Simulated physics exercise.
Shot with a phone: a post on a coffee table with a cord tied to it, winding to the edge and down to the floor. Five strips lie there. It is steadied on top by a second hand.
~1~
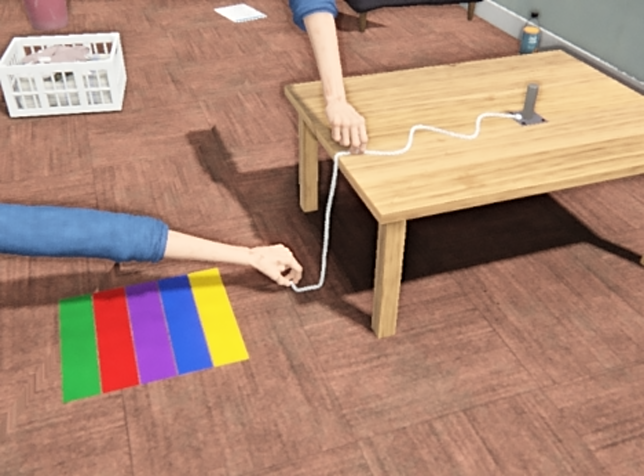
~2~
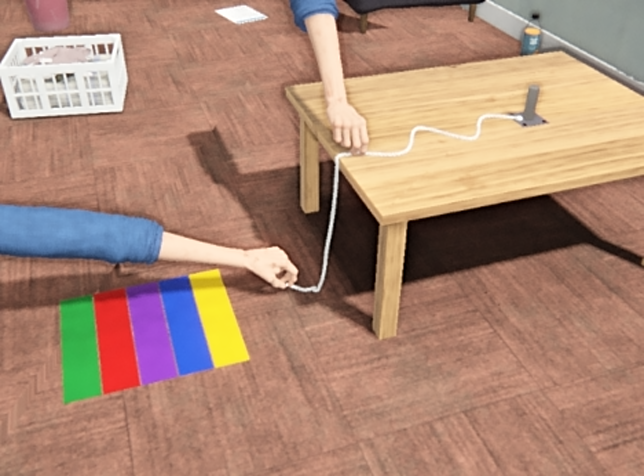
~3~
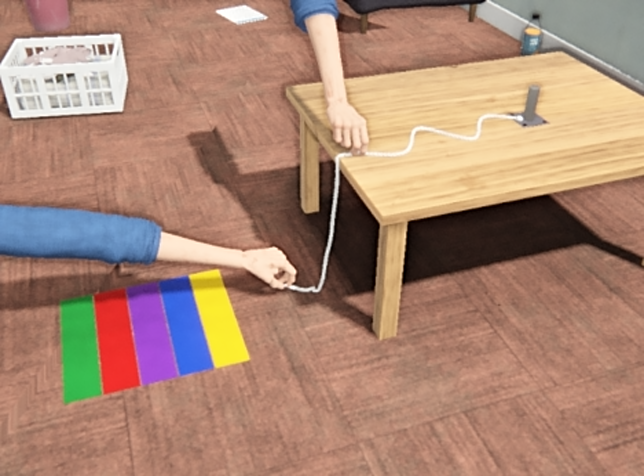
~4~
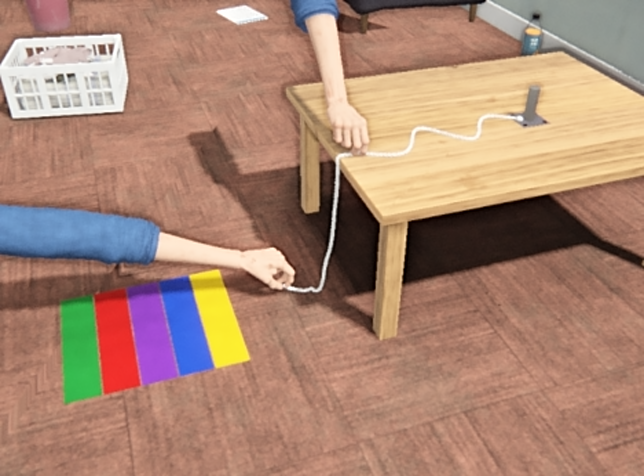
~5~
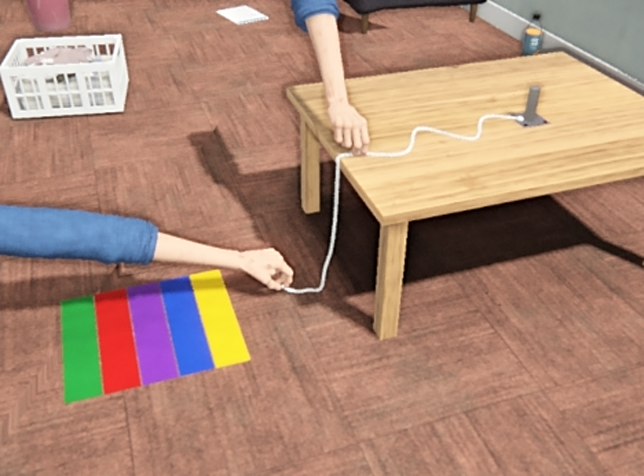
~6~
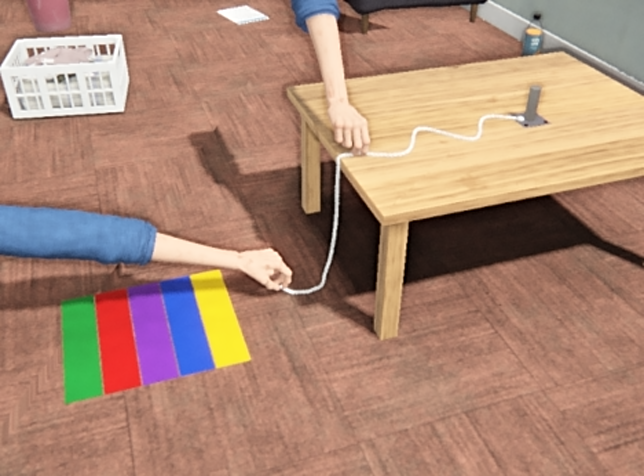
On a reddish-brown floor beside a wooden coffee table, one hand rests at the table's edge by a white cord tied to a small post. Another hand holds the cord's lower end near five coloured strips, then draws it very slightly left, while the rest of the scene barely changes.
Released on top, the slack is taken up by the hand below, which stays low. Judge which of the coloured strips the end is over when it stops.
It is over the red strip.
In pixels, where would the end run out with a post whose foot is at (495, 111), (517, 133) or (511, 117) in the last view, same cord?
You'd find it around (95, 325), then (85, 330), and finally (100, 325).
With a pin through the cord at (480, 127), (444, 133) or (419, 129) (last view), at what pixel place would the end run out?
Estimated spots in sequence: (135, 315), (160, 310), (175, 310).
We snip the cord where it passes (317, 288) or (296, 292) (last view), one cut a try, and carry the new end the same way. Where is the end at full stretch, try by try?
In order, about (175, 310) and about (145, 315).
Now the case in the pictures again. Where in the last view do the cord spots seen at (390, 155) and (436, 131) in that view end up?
To (326, 167) for the first and to (408, 142) for the second.
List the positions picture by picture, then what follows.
The first picture shows end (291, 282); yellow (226, 344); blue (191, 352); purple (155, 360); red (118, 369); green (81, 377).
The second picture shows end (287, 284); cord through (487, 116) (456, 136) (412, 142) (356, 153) (333, 211) (324, 270).
The third picture shows end (285, 285).
The fourth picture shows end (283, 285); cord through (488, 117) (456, 137) (412, 142) (356, 154) (335, 211) (324, 270).
The fifth picture shows end (282, 286).
The sixth picture shows end (281, 286); cord through (489, 117) (457, 137) (413, 142) (357, 154) (336, 211) (326, 270).
Soon after, end near (175, 309); over blue.
Then, end near (139, 316); over purple.
At full stretch, end near (119, 320); over red. It halts on the red strip.
